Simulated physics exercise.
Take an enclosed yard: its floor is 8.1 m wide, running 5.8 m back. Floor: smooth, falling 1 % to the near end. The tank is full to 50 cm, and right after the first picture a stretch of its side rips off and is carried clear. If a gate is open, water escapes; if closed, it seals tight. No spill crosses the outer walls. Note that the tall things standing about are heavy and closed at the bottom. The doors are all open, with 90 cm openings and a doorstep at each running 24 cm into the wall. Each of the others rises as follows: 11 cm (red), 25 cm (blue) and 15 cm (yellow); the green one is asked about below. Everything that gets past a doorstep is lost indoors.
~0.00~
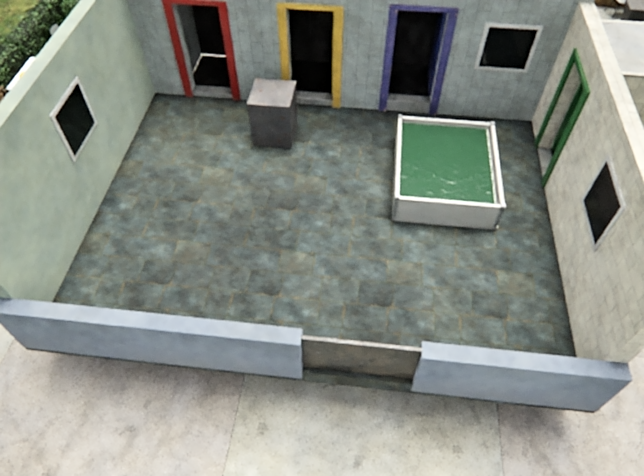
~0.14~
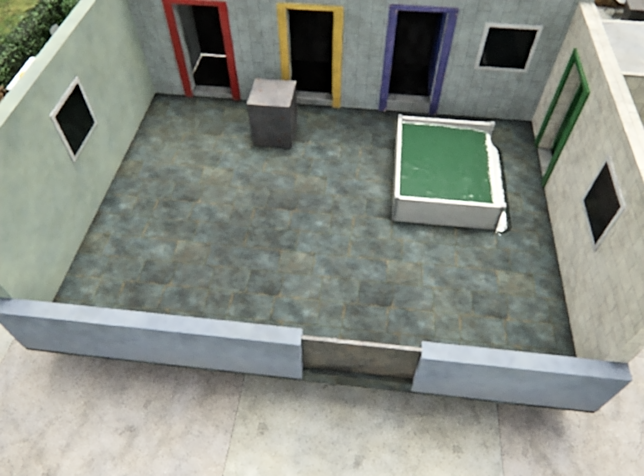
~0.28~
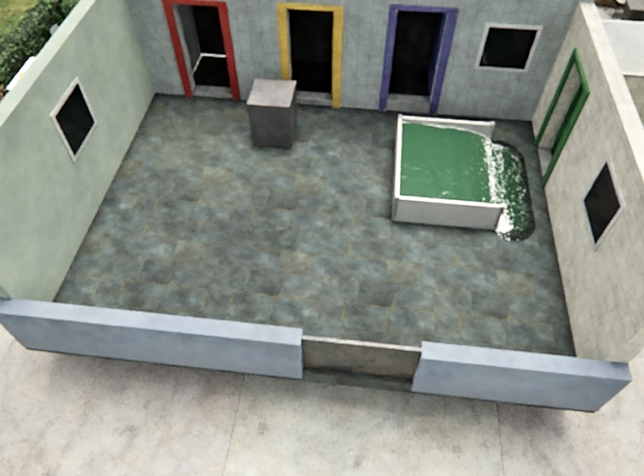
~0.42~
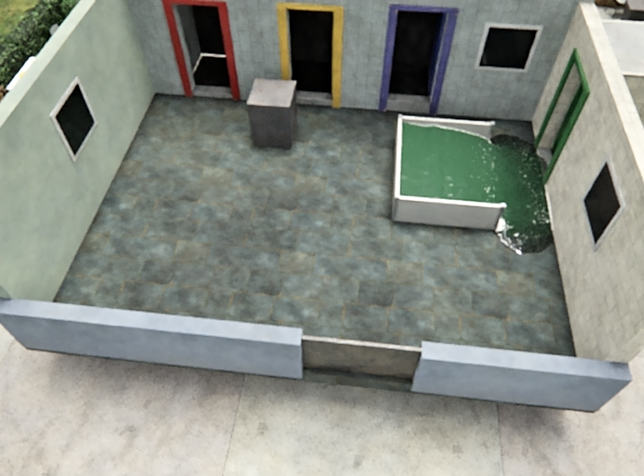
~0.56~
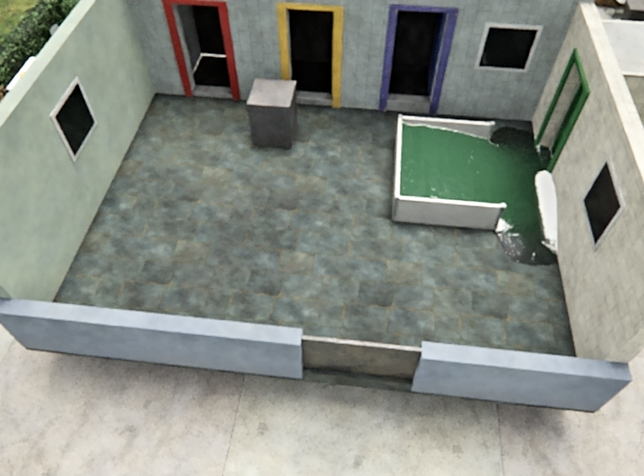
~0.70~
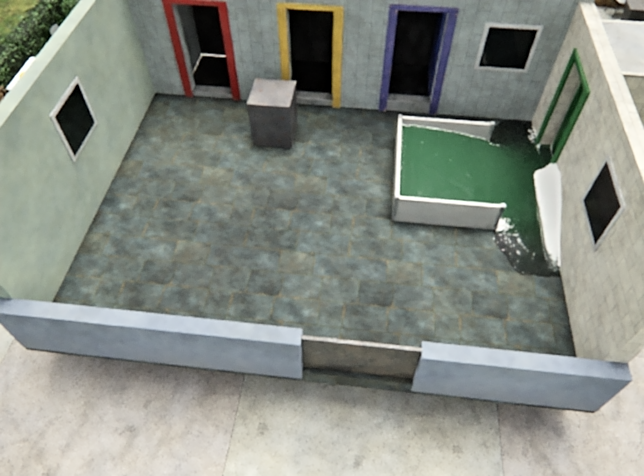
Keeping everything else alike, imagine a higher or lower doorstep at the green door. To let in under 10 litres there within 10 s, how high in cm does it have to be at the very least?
At least roughly 32 cm.
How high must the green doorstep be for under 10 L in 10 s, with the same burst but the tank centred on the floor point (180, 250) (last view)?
Roughly 6.5 centimetres.
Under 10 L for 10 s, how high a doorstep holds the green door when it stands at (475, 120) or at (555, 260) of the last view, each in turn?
Roughly 17 cm, then roughly 17 cm.
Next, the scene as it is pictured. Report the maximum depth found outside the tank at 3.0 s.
Max depth: About 24 cm.
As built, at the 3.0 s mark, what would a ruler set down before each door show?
Depths in cm: Red 0, blue 3, green 15, yellow 0.
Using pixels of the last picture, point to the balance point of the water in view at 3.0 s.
The water is centred near (483, 213).
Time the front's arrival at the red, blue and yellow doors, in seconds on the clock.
Times: Red 5.5 seconds, blue 2.6 seconds, yellow 3.8 seconds.
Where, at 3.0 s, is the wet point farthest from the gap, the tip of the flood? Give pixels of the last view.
Roughly at (332, 359) in the last view.
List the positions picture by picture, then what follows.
Still water, 50 cm deep, in the tank at (447, 162); the green door at (559, 124) is dry, in the first picture.
The gap is at (490, 177), the front 0.2 m out at (505, 228); the back of the tank holds 50 cm, in the second picture.
The gap is at (490, 179), the front 0.6 m out at (529, 227); the back of the tank holds 50 cm, in the third picture.
The gap is at (489, 180), the front 1.1 m out at (545, 178); the back of the tank holds 50 cm, in the fourth picture.
The gap is at (489, 180), the front 1.2 m out at (548, 148); the back of the tank holds 47 cm, in the fifth picture.
Water pours out at (489, 180) and has run 1.3 m, to (558, 271); about 12 cm deep outside, 42 cm at the back; water is at the green door at (559, 124), in the sixth picture.
After 1.4 s water covers 10 % of the floor, deepest (36 cm) near (539, 205); 27 cm at the green door, 142 litres in over its 5 cm doorstep.
After 3.0 s water covers 25 % of the floor, deepest (24 cm) near (558, 384); 15 cm at the green door, 335 litres in over its 5 cm doorstep.
After 10.0 s water covers 80 % of the floor, deepest (8 cm) near (519, 380); 5 cm at the green door, 411 litres in over its 5 cm doorstep.
At the green door as built, the water arrived by 0.5 s and peaked near 28 cm at 1.6 s.
Run again over the same 10 s with other heights there, 28 litres in over 27.5 cm, 1 litre over 37 cm. The limit of 10 litres is kept from about 32 cm up.
